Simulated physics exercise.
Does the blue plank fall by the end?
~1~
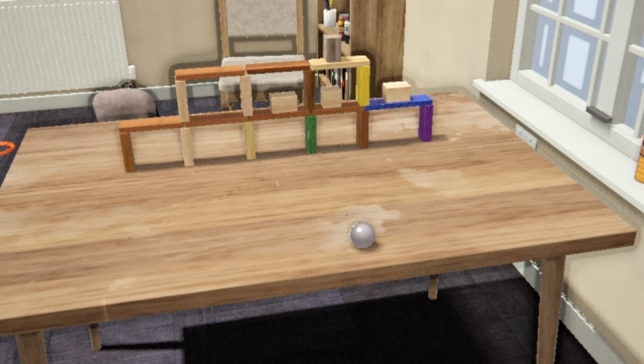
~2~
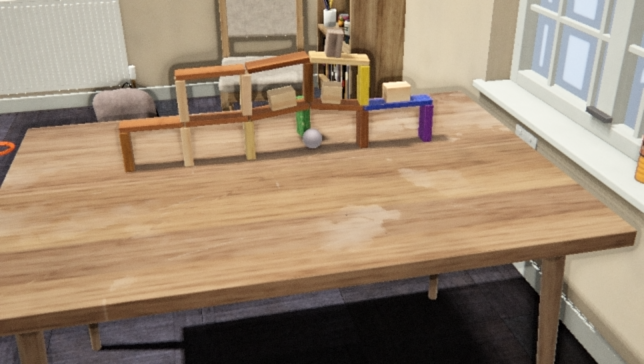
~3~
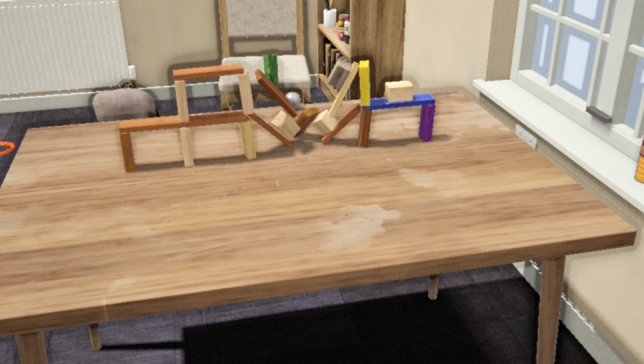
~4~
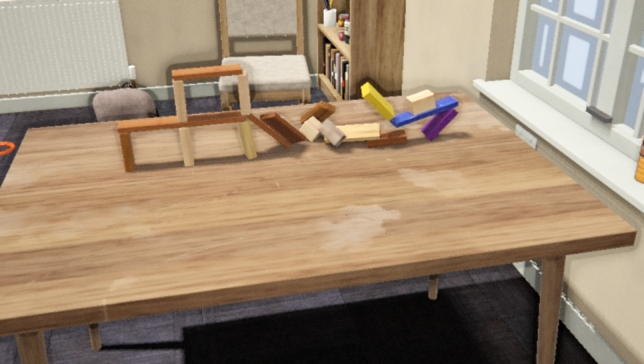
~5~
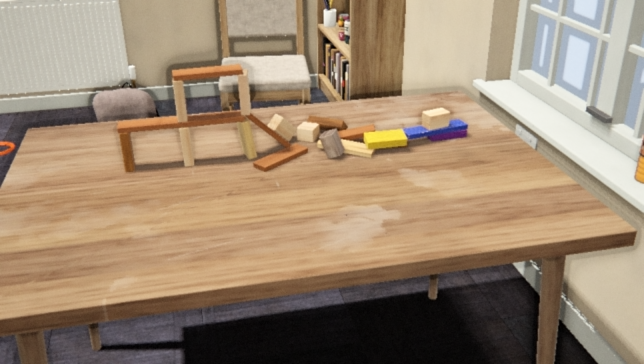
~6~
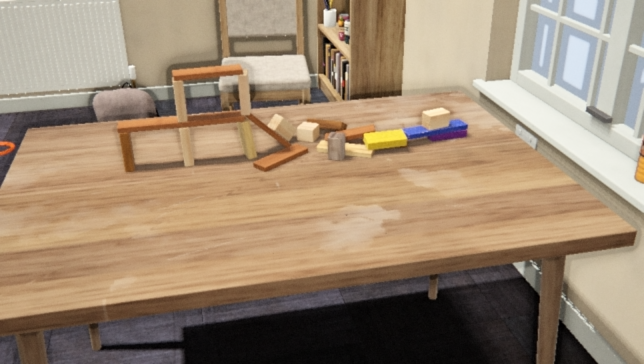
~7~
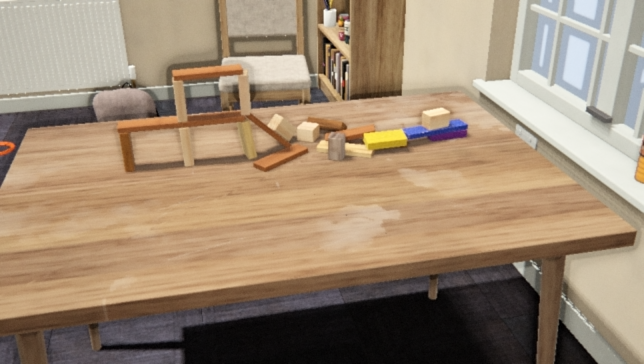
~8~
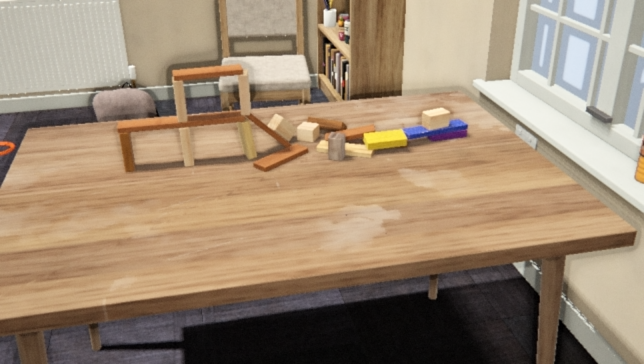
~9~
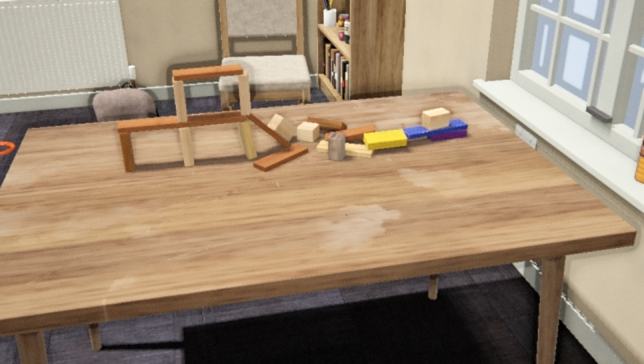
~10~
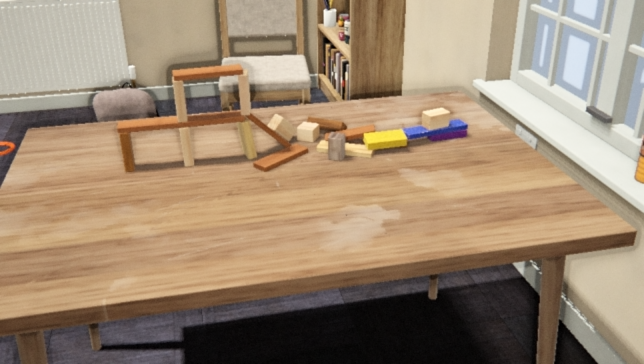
Yes, the blue plank comes down as the posts at the right side topple, and it ends up low among the fallen pieces.
